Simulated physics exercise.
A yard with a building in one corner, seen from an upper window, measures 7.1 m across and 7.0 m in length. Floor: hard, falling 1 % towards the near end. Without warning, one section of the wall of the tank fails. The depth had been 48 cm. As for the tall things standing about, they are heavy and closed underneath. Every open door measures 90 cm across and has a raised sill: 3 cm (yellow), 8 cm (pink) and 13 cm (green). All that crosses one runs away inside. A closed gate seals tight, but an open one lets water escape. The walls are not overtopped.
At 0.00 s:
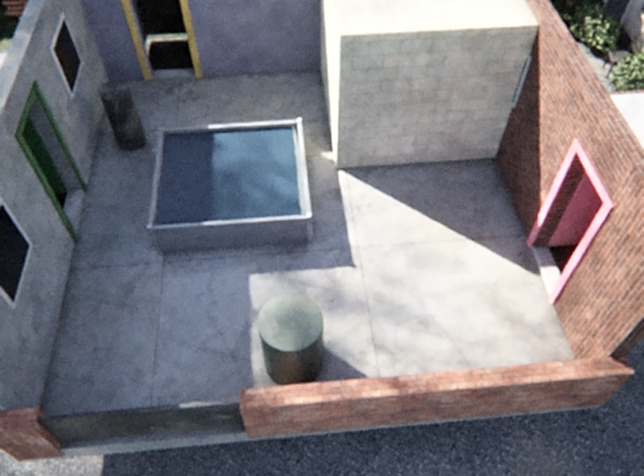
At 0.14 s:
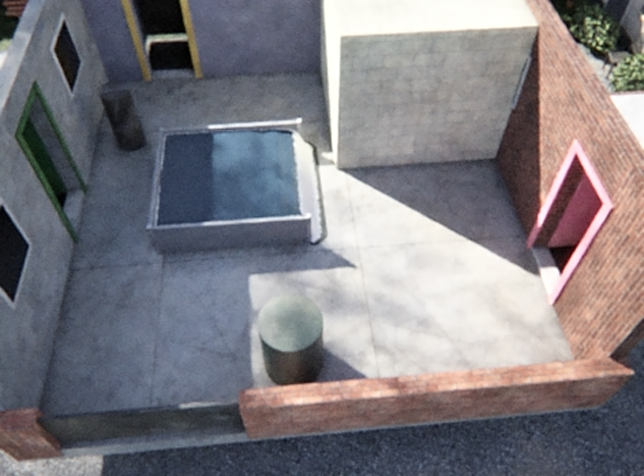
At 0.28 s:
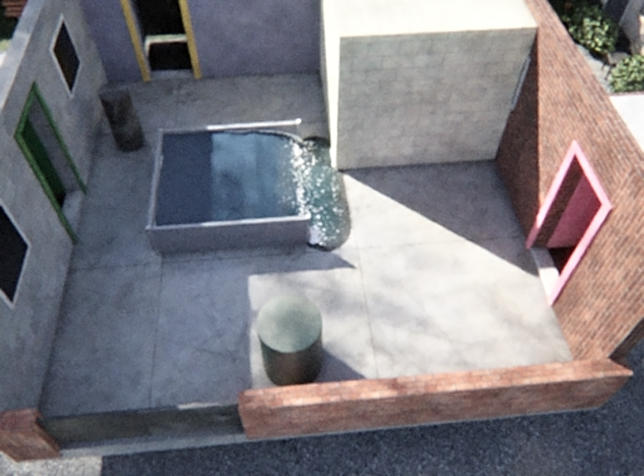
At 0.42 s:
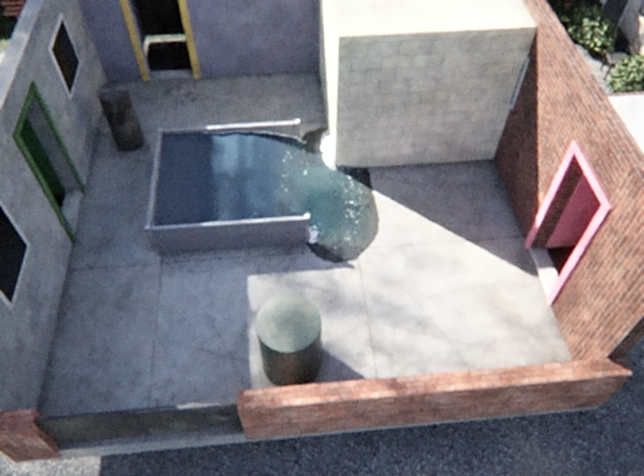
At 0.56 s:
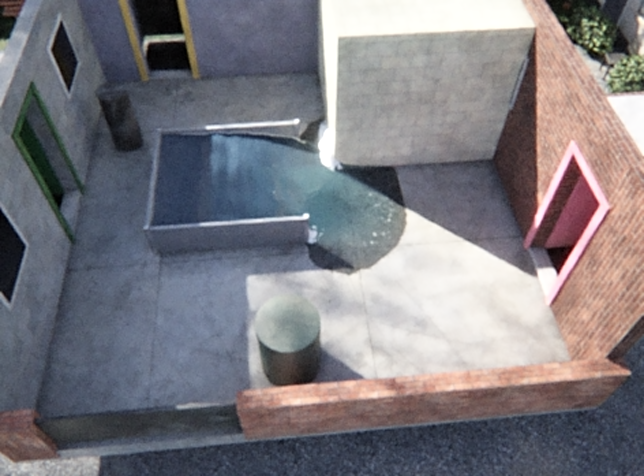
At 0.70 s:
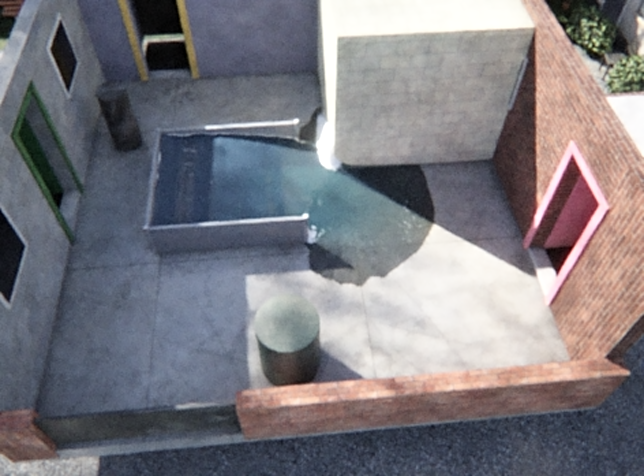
A walled yard holds a raised tank whose right side opens, and water spreads rightward across the floor.
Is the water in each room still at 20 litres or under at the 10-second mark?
Yellow door: Yes, still at or under; pink door: No, over; green door: Yes, still at or under.
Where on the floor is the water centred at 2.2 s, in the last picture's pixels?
The water's centre is around (324, 192).
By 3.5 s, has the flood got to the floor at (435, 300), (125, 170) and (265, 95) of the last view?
Going through the three points: Awash, then not yet touched, then awash.
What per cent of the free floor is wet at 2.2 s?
I'd guess around 35 %.
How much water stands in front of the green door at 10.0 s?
About 5.5 cm.
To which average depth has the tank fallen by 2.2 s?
Roughly 20 centimetres.
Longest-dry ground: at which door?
That would be the green one.
After 1.4 s water covers 30 % of the floor and is deepest (32 cm) near (325, 158); yellow door not reached, pink door not reached, green door not reached.
After 2.2 s water covers 35 % of the floor and is deepest (28 cm) near (495, 177); yellow door not reached, pink door 17 cm at the sill, 3 L in, green door not reached.
After 3.5 s water covers 50 % of the floor and is deepest (32 cm) near (575, 384); yellow door 4 cm at the sill, 0 L in, pink door 16 cm at the sill, 48 L in, green door not reached.
After 6.0 s water covers 75 % of the floor and is deepest (25 cm) near (318, 407); yellow door 2 cm at the sill, 0 L in, pink door 11 cm at the sill, 75 L in, green door 1 cm at the sill, 0 L in.
After 10.0 s water covers 95 % of the floor and is deepest (12 cm) near (496, 391); yellow door 3 cm at the sill, 1 L in, pink door 8 cm at the sill, 96 L in, green door 5 cm at the sill, 0 L in.
